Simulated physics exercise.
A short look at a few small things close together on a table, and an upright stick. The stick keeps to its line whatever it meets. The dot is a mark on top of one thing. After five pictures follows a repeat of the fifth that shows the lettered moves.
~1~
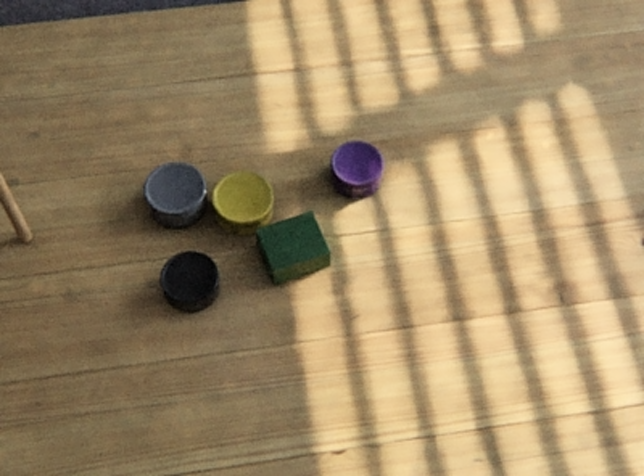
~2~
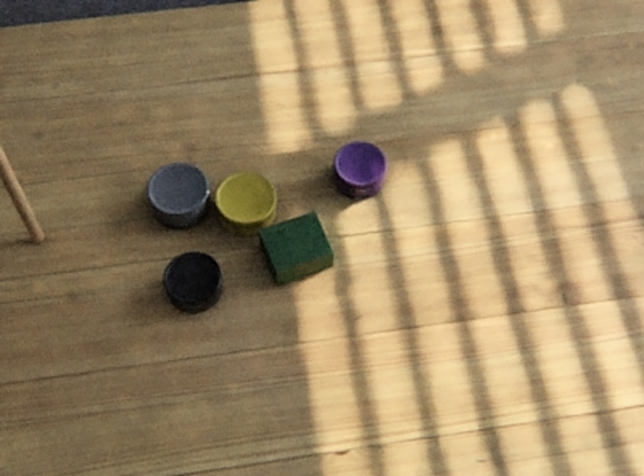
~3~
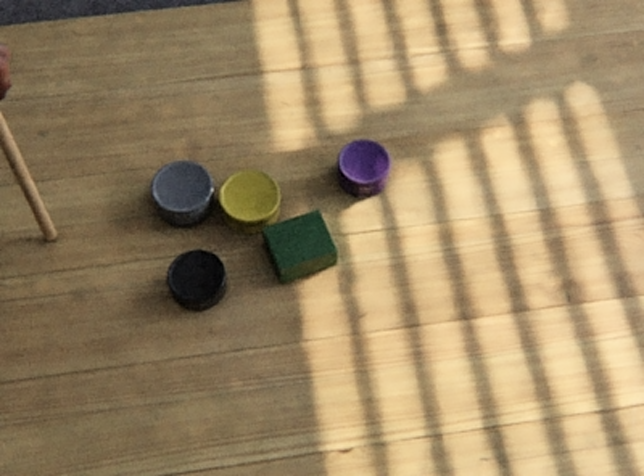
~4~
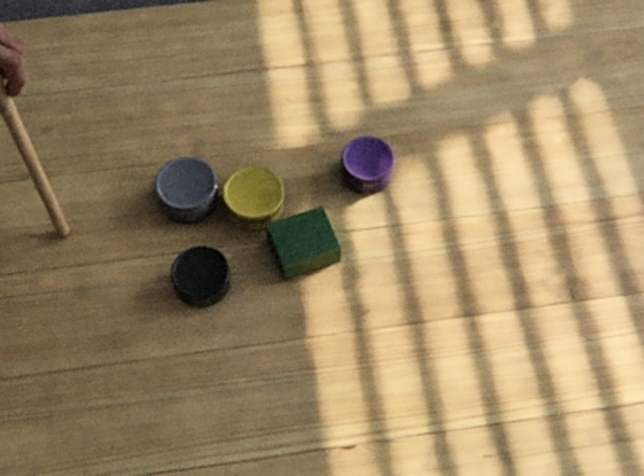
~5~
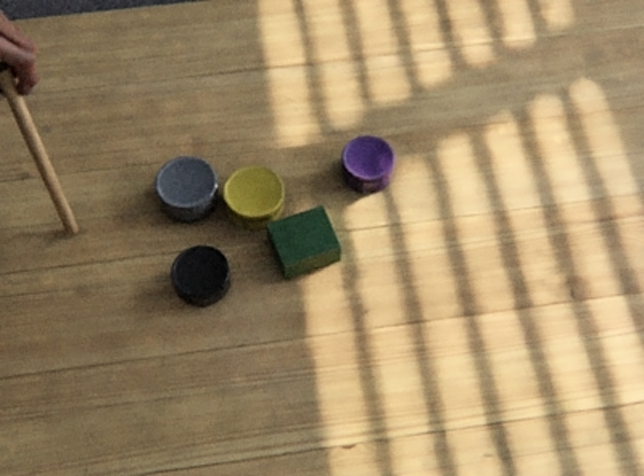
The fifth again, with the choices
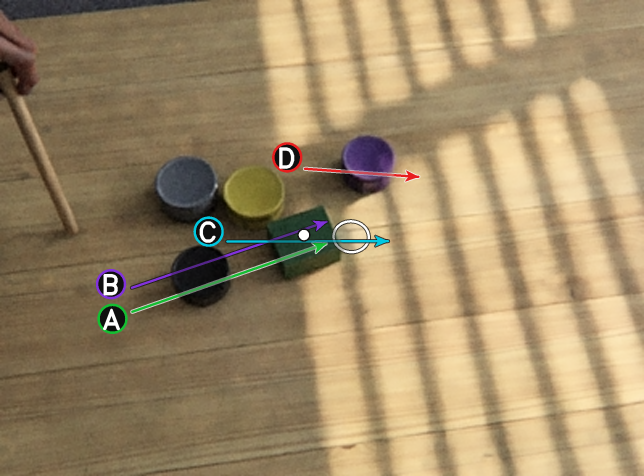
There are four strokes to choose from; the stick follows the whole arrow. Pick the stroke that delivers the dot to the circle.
B.
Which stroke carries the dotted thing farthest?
Stroke C.
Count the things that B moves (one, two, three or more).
In all, two.
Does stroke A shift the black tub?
Yes.
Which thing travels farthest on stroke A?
The black tub goes farthest.
On the marked copy, A from (132, 312) to (326, 244); B from (132, 288) to (327, 222); C from (227, 242) to (388, 241); D from (305, 169) to (419, 177); the ring at (351, 237); the white dot at (304, 235).
With B. Early on, foot of the stick (204, 264); green block (304, 242); black tub (229, 279).
Further on, foot of the stick (274, 240); green block (313, 241); black tub (235, 280).
At the end, foot of the stick (327, 223); green block (349, 243); black tub (235, 280); the dot on the green block is in the ring.
As for the rest, A leaves the dotted thing at (366, 216); C leaves the dotted thing at (404, 266); D leaves the dotted thing at (304, 242).
